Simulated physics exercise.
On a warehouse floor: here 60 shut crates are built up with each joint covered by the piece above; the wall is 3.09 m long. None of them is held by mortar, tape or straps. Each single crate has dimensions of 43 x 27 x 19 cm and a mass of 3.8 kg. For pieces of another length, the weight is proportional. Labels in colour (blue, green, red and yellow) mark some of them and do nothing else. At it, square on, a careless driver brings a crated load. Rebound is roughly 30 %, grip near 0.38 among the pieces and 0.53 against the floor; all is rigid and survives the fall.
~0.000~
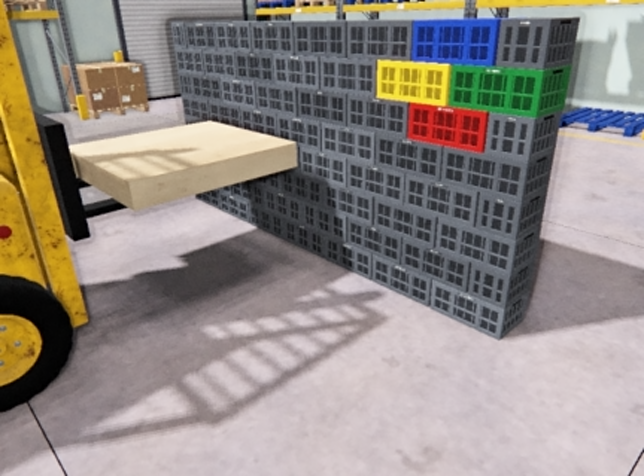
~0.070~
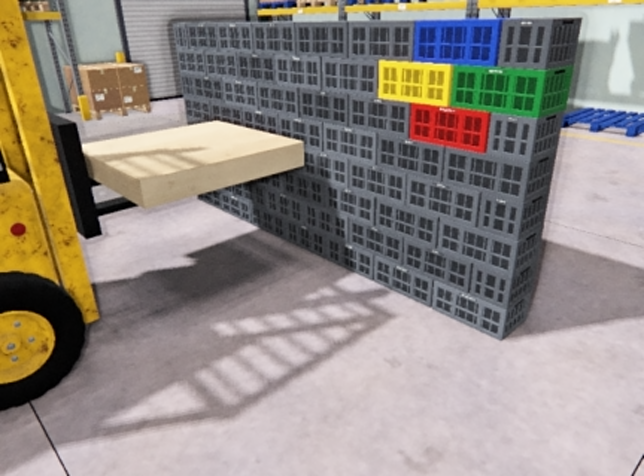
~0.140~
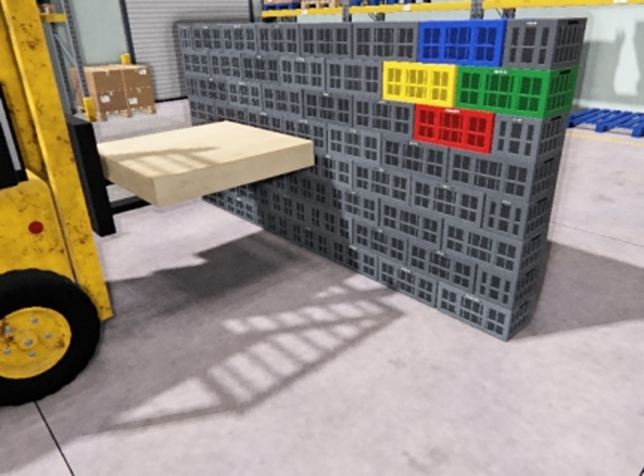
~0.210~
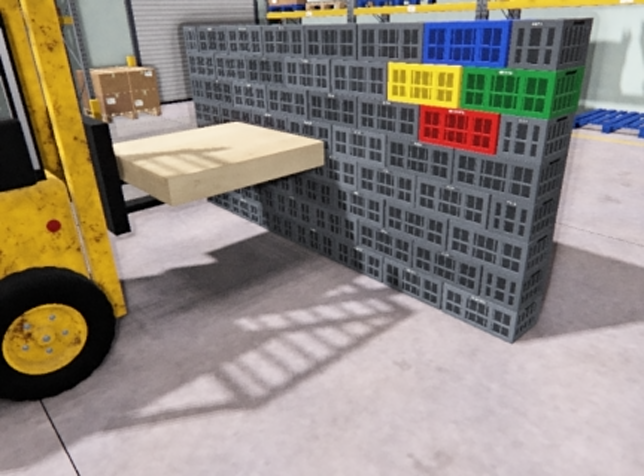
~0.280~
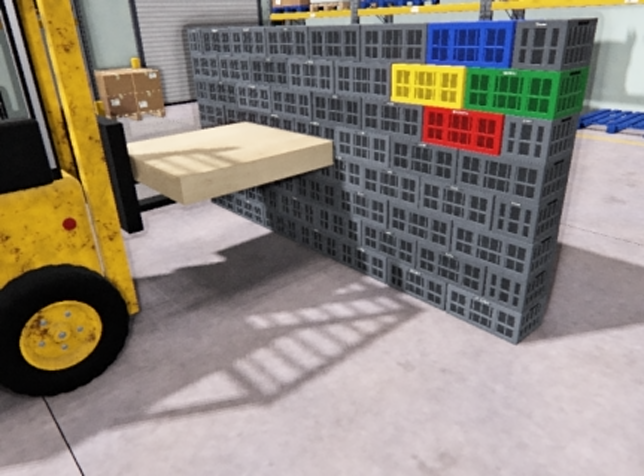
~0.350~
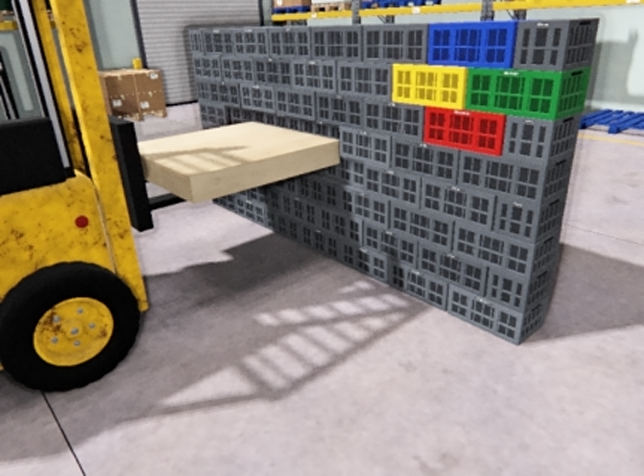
On a warehouse floor, a yellow forklift rolled slowly to the right, carrying a flat, pale load up to a long wall of gray crates with blue, yellow, green and red ones near one end.
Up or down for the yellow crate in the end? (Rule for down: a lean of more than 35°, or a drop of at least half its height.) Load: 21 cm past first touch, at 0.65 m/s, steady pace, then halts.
Down.
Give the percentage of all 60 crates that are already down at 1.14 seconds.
0 %.
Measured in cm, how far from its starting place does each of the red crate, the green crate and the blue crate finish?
Shift in cm - red: 0; green: 0; blue: 220.
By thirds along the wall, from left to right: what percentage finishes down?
40, 70 and 20 per cent, from left to right.
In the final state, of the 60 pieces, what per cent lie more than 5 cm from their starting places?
45 in a hundred.
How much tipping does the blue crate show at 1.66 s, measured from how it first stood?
Near 60 degrees from where it started.
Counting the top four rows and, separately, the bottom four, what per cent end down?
For the top it's 70 in a hundred, for the bottom 20 in a hundred.
After 1.14 s, none of the 60 crates down, 28 disturbed; yellow crate 20° from how it stood; blue crate 20° from how it stood.
After 1.66 s, 27 of the 60 crates down; yellow crate 74° from how it stood, 62 cm lower; blue crate 61° from how it stood, 60 cm lower.
In the end (3.1 s), 27 of the 60 crates down; yellow crate on its side; blue crate on its side; red crate unmoved. From the last view, middles, yellow crate near (534, 248).
